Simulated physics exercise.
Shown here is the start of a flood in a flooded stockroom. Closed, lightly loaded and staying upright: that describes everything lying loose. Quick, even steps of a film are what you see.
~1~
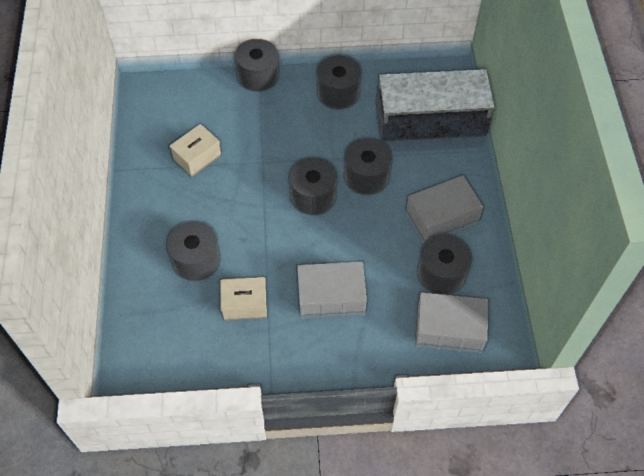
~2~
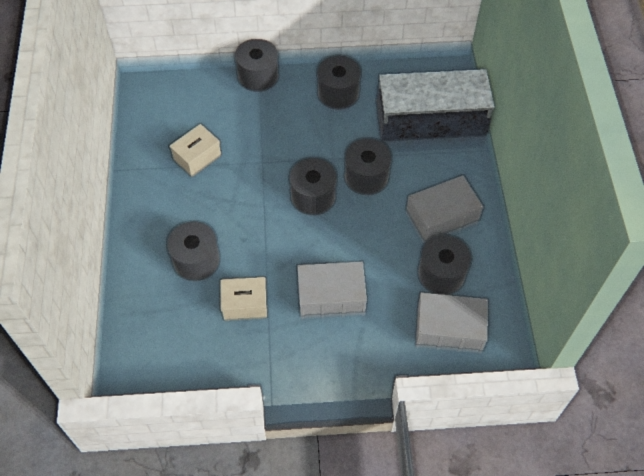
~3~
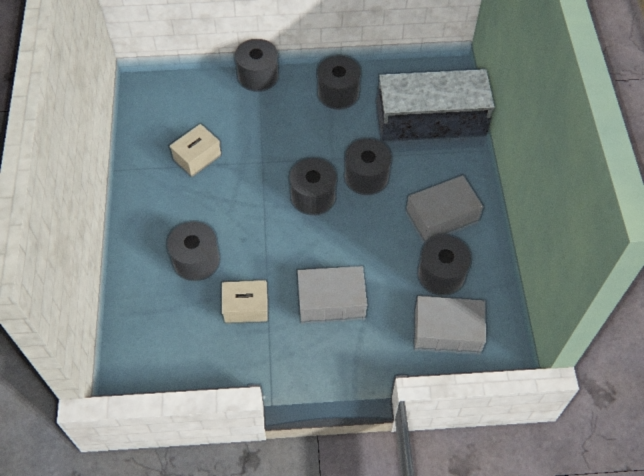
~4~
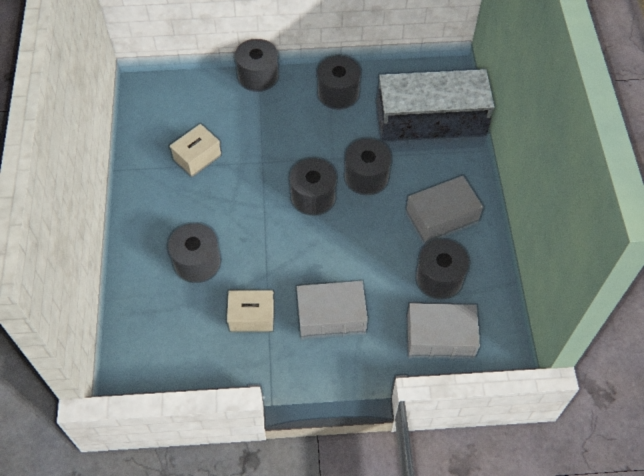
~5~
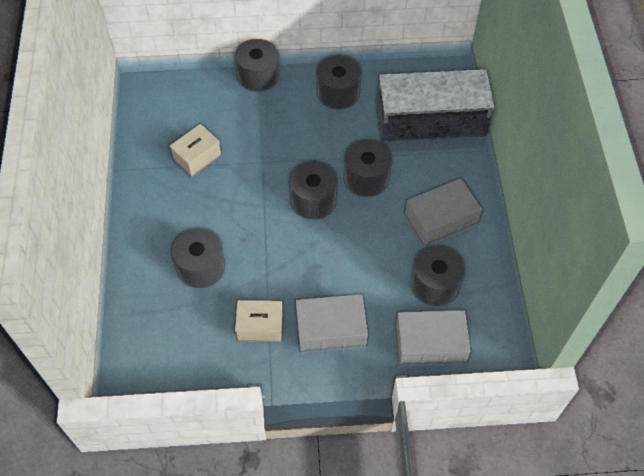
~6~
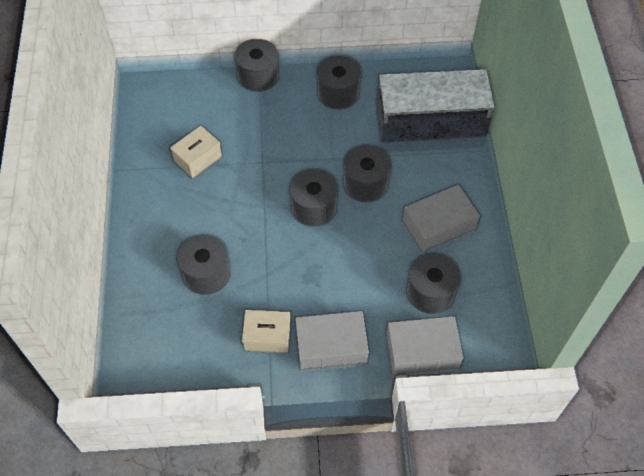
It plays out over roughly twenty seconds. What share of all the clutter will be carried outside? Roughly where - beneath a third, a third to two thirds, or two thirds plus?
Roughly two thirds plus.
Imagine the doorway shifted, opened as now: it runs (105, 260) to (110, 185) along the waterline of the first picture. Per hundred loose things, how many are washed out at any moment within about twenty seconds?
That comes to 50 per cent of the things.
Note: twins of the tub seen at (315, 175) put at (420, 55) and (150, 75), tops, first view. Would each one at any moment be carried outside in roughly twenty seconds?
In order, the first is never leaving and the second is never leaving.
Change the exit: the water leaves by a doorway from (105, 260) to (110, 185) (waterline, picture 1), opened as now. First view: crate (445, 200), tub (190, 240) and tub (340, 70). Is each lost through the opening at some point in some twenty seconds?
One by one as named: Doesn't escape, gets away and doesn't escape.
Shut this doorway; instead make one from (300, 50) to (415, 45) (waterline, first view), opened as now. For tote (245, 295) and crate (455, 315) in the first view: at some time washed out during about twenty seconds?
Finding, in listed order: Remaining; remaining.
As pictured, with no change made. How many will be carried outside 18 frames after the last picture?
The answer here is 5.
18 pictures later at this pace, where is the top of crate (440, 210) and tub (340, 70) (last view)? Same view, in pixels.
First near (422, 299), second near (334, 126).
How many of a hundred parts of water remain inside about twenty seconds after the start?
44 %.
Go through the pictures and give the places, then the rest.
In the first frame, a crate at (332, 283), afloat; a tote at (243, 293), afloat; 0 of 11 have shifted.
In the second frame, a crate at (332, 283) floats; a tote at (243, 293), afloat; 0 of 11 have shifted.
In the third frame, a crate at (332, 288) floats, close to its start; a tote at (244, 296) floats; 0 of 11 have shifted.
In the fourth frame, a crate at (332, 303), afloat, close to its start; a tote at (250, 306), afloat, close to its start; 3 of 11 have shifted.
In the fifth frame, a crate at (331, 317) floats, a stride from its start; a tote at (259, 316), afloat, close to its start; 5 of 11 have shifted.
In the sixth frame, a crate at (332, 335) floats, a stride from its start; a tote at (266, 326), afloat, a stride from its start; 8 of 11 have shifted.
A moment on, 2 of 11 are out; 9 afloat.
Next, 5 of 11 are out; 6 afloat.
Later, 8 of 11 are out; 3 afloat.
In the end, 9 of 11 are out; 2 afloat.
